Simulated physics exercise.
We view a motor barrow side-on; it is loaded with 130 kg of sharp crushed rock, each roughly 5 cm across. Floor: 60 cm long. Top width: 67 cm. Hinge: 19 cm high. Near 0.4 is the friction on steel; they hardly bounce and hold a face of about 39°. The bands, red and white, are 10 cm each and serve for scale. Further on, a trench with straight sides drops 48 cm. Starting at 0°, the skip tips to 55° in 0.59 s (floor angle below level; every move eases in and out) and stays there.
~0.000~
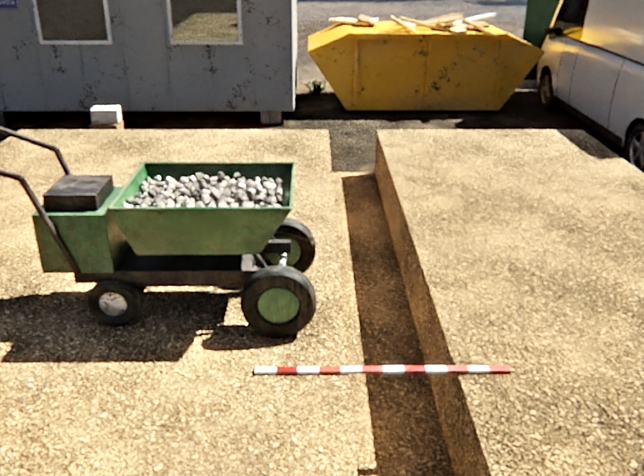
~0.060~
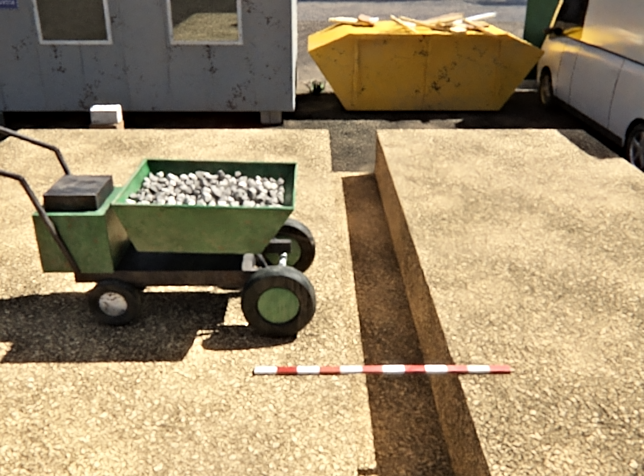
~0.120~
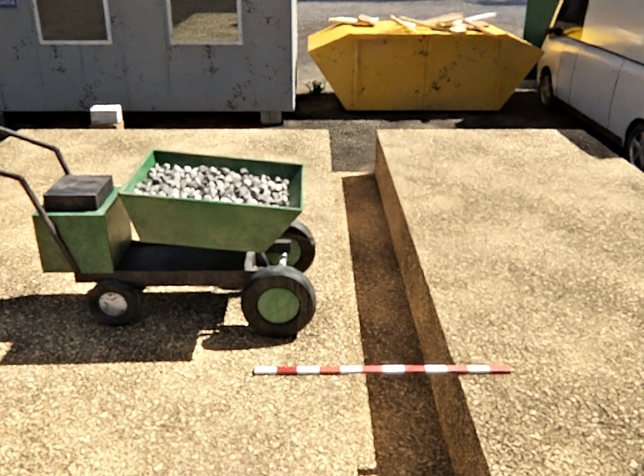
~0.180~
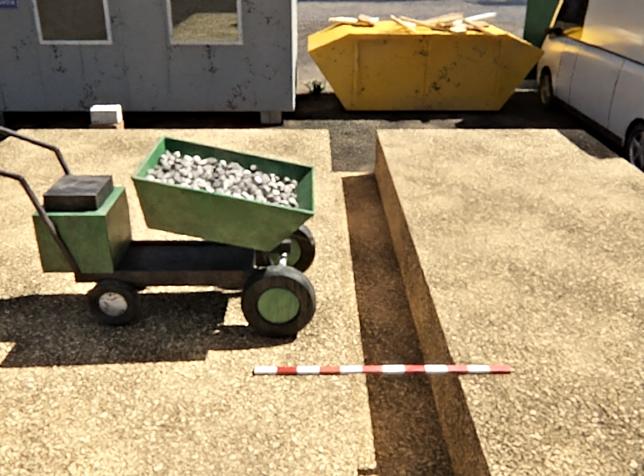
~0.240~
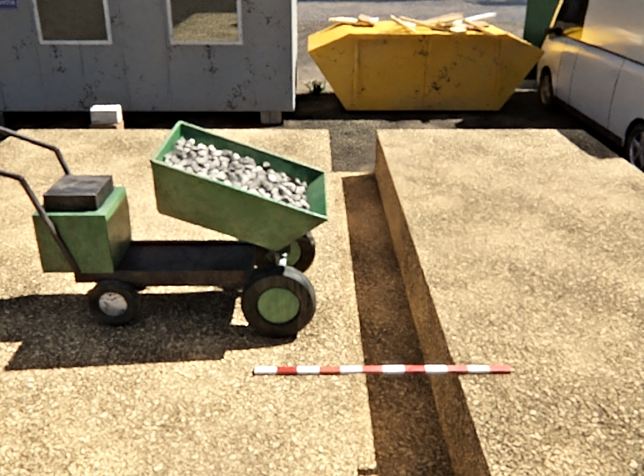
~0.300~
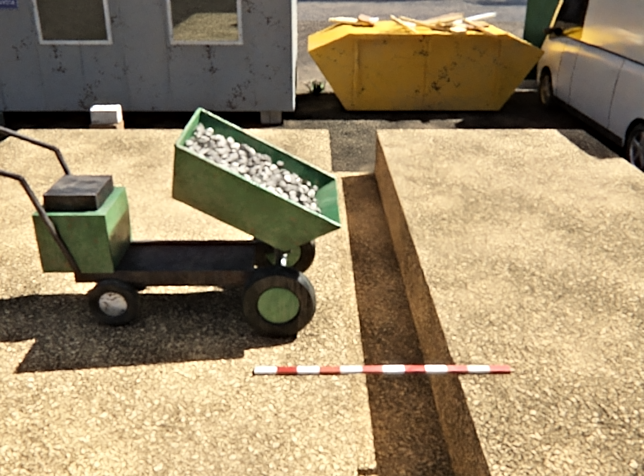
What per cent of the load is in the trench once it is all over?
31 %.
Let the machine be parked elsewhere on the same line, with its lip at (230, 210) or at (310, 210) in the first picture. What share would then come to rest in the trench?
35 %, then 20 %.
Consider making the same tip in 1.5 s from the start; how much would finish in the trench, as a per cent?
In that case some 10 per cent.
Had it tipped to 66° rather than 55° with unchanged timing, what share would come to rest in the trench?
Near 45 per cent then.
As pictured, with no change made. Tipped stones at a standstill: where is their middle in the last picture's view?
(416, 370).
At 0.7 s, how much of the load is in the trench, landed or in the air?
I'd say near 5 per cent at that time.
After 0.4 s the floor is at 46°; 100 % in the skip; the foremost stones are at (341, 220).
After 0.7 s the floor is at 55°; 95 % in the skip, 5 % in the trench; the foremost stones are at (408, 257).
After 1.0 s the floor is at 55°; 66 % in the skip, 24 % in the trench, 10 % past the trench; the foremost stones are at (503, 311).
After 3.0 s the floor is at 55°; 58 % in the skip, 31 % in the trench, 11 % past the trench; the foremost stones are at (584, 320).
